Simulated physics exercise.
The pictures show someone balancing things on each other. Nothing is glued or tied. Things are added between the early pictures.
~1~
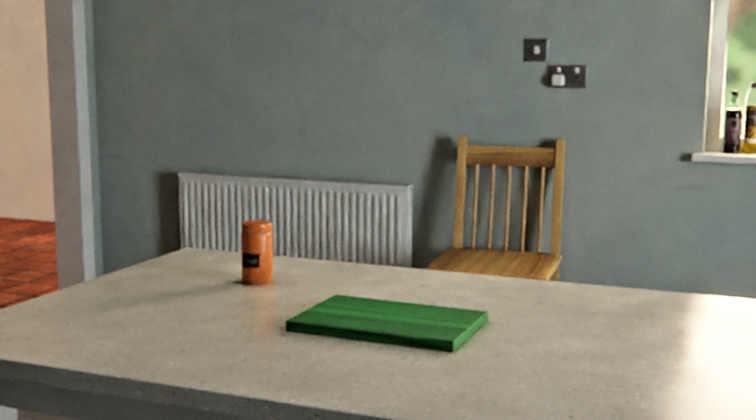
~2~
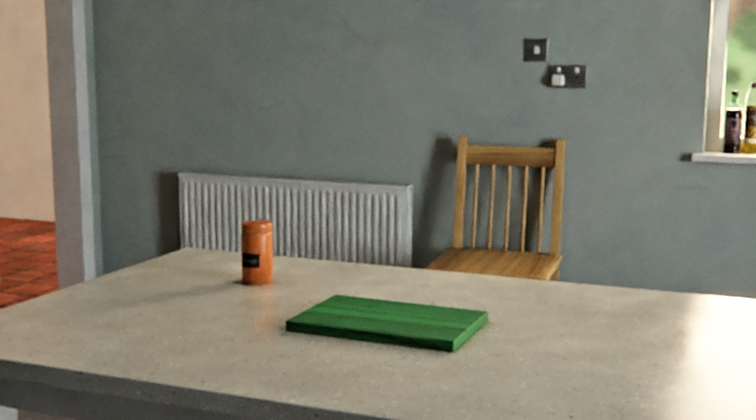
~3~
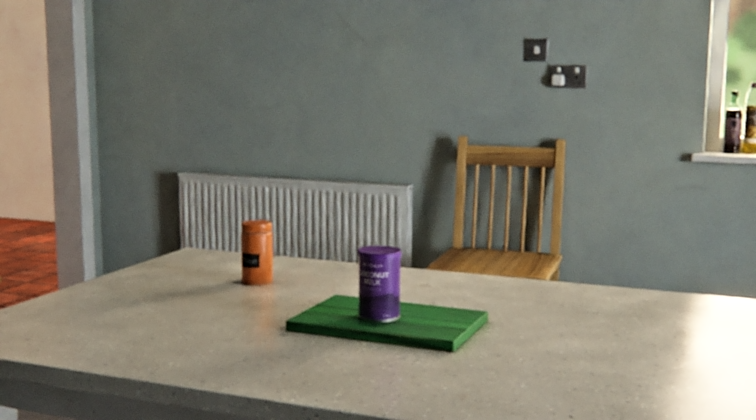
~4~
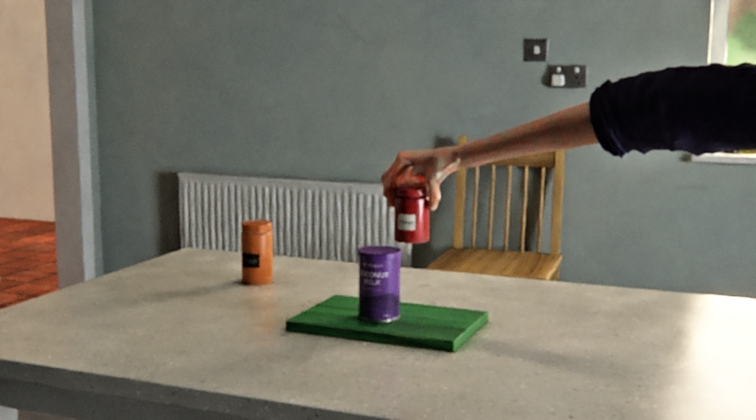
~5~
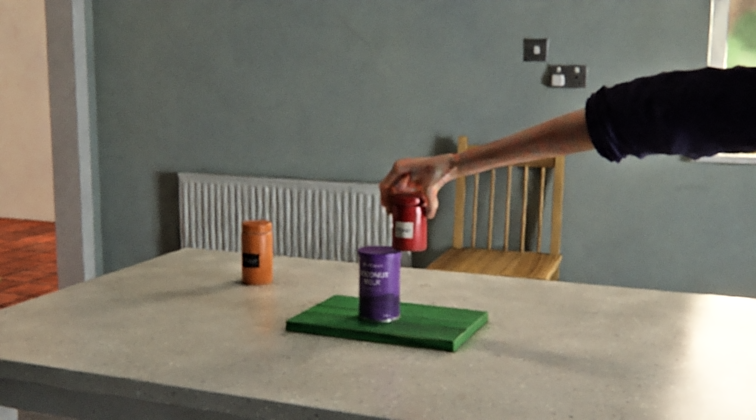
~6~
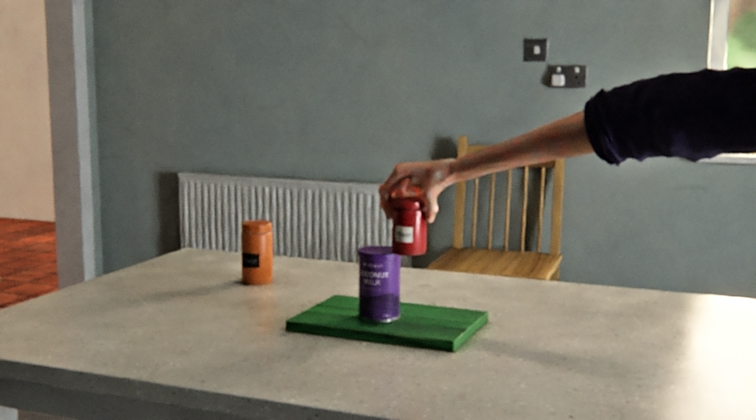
At first, a green board and an orange jar sit on a table, and then a purple tin appears on the board. A hand reaches in from the right, holding a red jar above the tin, and lowers it slightly onto the tin's right side, keeping its grip.
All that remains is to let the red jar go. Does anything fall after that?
It gives way.
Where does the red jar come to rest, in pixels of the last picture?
Near (479, 316).
Then, 0.40 s after the last picture, red jar now fallen.
Then, 0.80 s after the last picture, nothing new.
At rest, fallen, red jar; the other 3 in place. Seen from the same camera at the end, red jar near (479, 316). The pile loses its balance.
